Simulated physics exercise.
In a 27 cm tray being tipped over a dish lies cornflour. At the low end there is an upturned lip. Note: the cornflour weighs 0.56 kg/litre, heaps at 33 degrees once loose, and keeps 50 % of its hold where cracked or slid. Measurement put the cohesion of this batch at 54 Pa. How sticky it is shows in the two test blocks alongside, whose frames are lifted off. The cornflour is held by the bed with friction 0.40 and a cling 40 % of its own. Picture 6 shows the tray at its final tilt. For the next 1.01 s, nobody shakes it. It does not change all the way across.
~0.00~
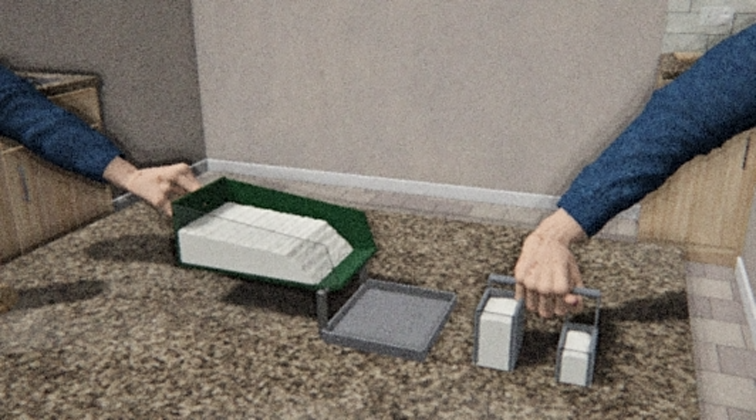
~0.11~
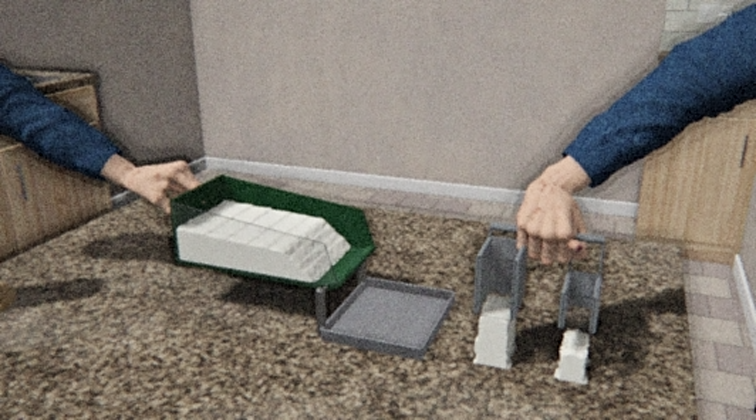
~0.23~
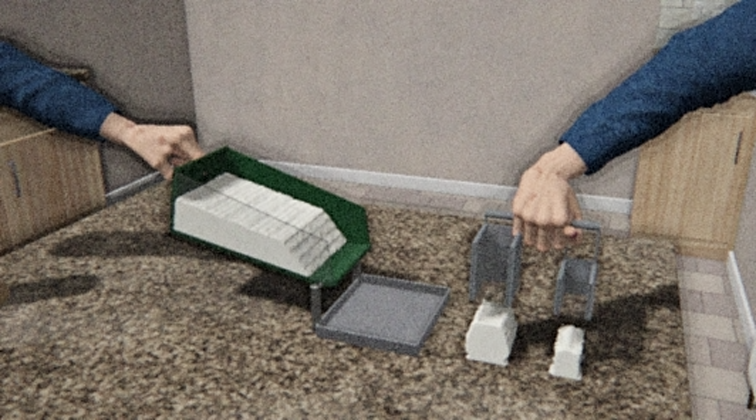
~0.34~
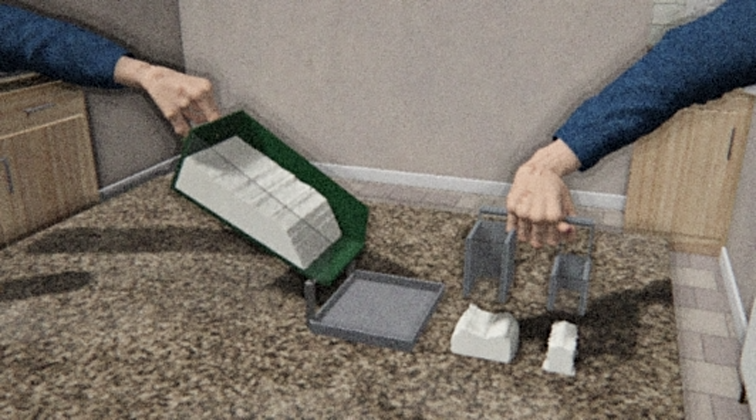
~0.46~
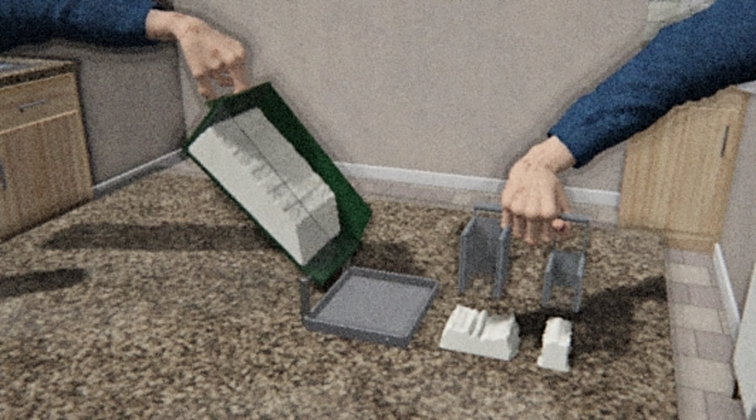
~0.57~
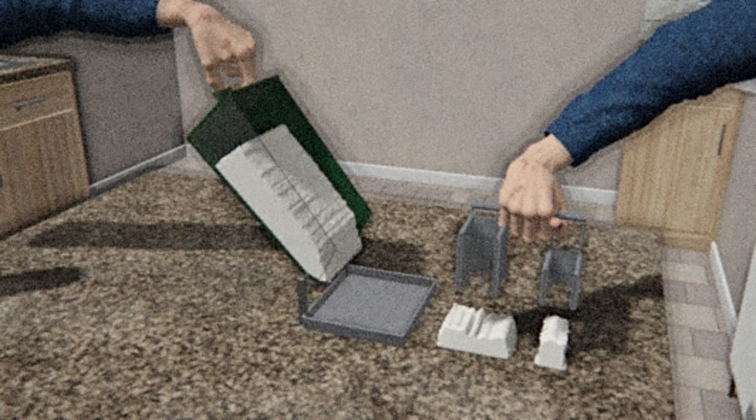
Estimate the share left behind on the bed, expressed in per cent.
I would say near 0 %.
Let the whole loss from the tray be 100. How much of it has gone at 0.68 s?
Around 30 per cent.
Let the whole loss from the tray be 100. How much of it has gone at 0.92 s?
About 100 %.
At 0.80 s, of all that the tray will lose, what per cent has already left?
I'd put it at around 80 %.
After 0.68 s, the tilt is 46 degrees and 70 % is on the bed.
After 0.80 s, the tilt is 46 degrees and 19 % is on the bed.
After 0.92 s, the tilt is 46 degrees and 0 % is on the bed.
After 1.04 s, the tilt is 46 degrees and 0 % is on the bed.
After 1.55 s, the tilt is 46 degrees and 0 % is on the bed.
